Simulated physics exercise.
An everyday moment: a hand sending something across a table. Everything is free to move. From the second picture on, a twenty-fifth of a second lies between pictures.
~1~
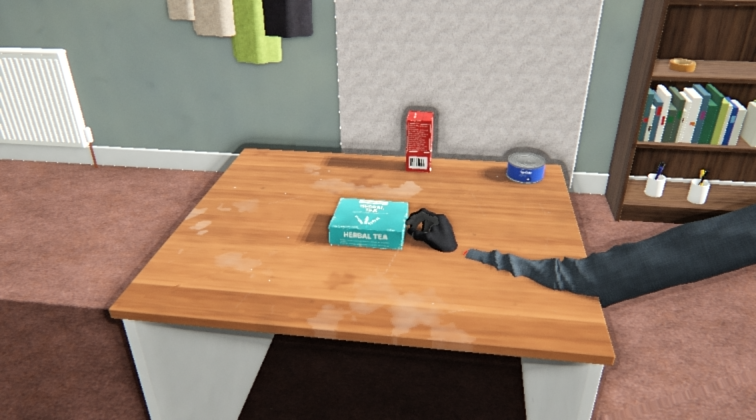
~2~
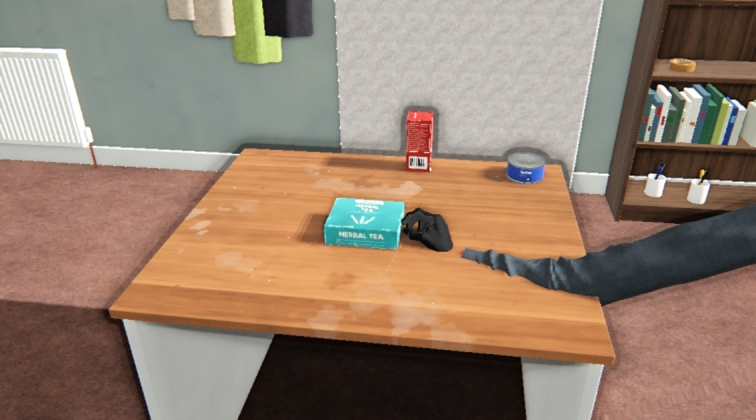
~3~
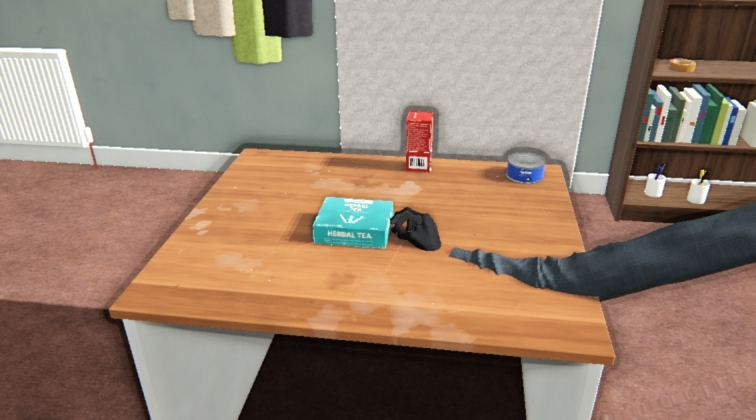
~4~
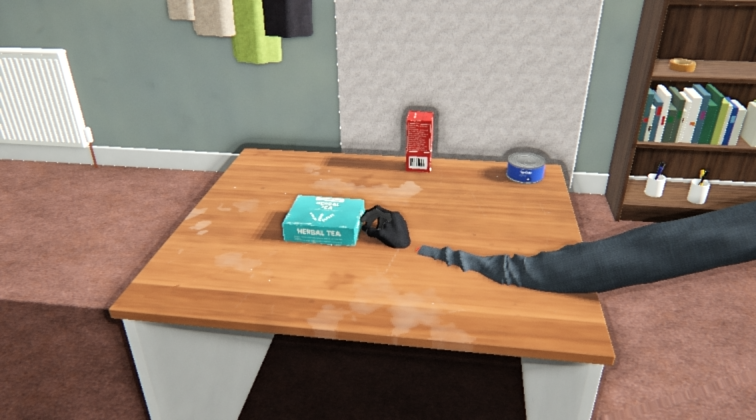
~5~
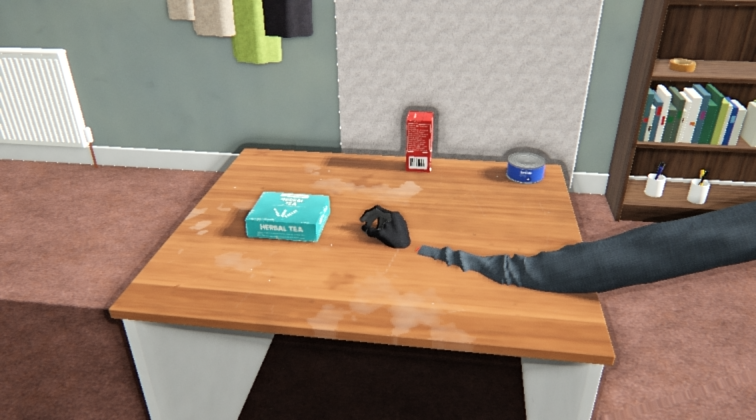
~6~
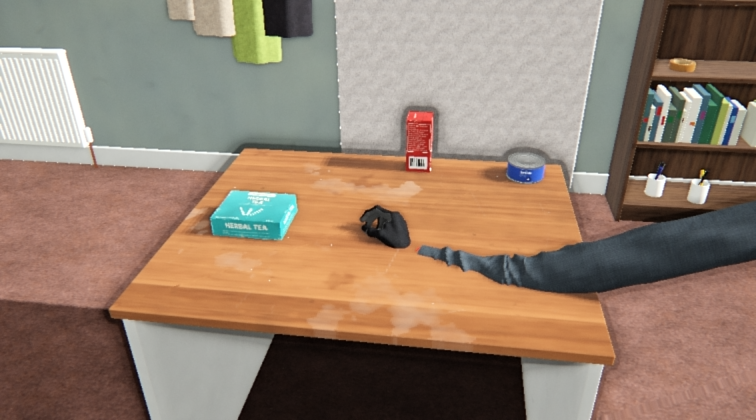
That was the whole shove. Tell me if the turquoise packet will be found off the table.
The turquoise packet falls off the table.
Then, 0.10 s later than the last frame, turquoise packet moved well along near (185, 209).
Then, 0.30 s later than the last frame, turquoise packet now off the table.
Then, 0.50 s later than the last frame, things are still on the move.
Then, 0.70 s later than the last frame, as before.
When it is over, off the table, turquoise packet.
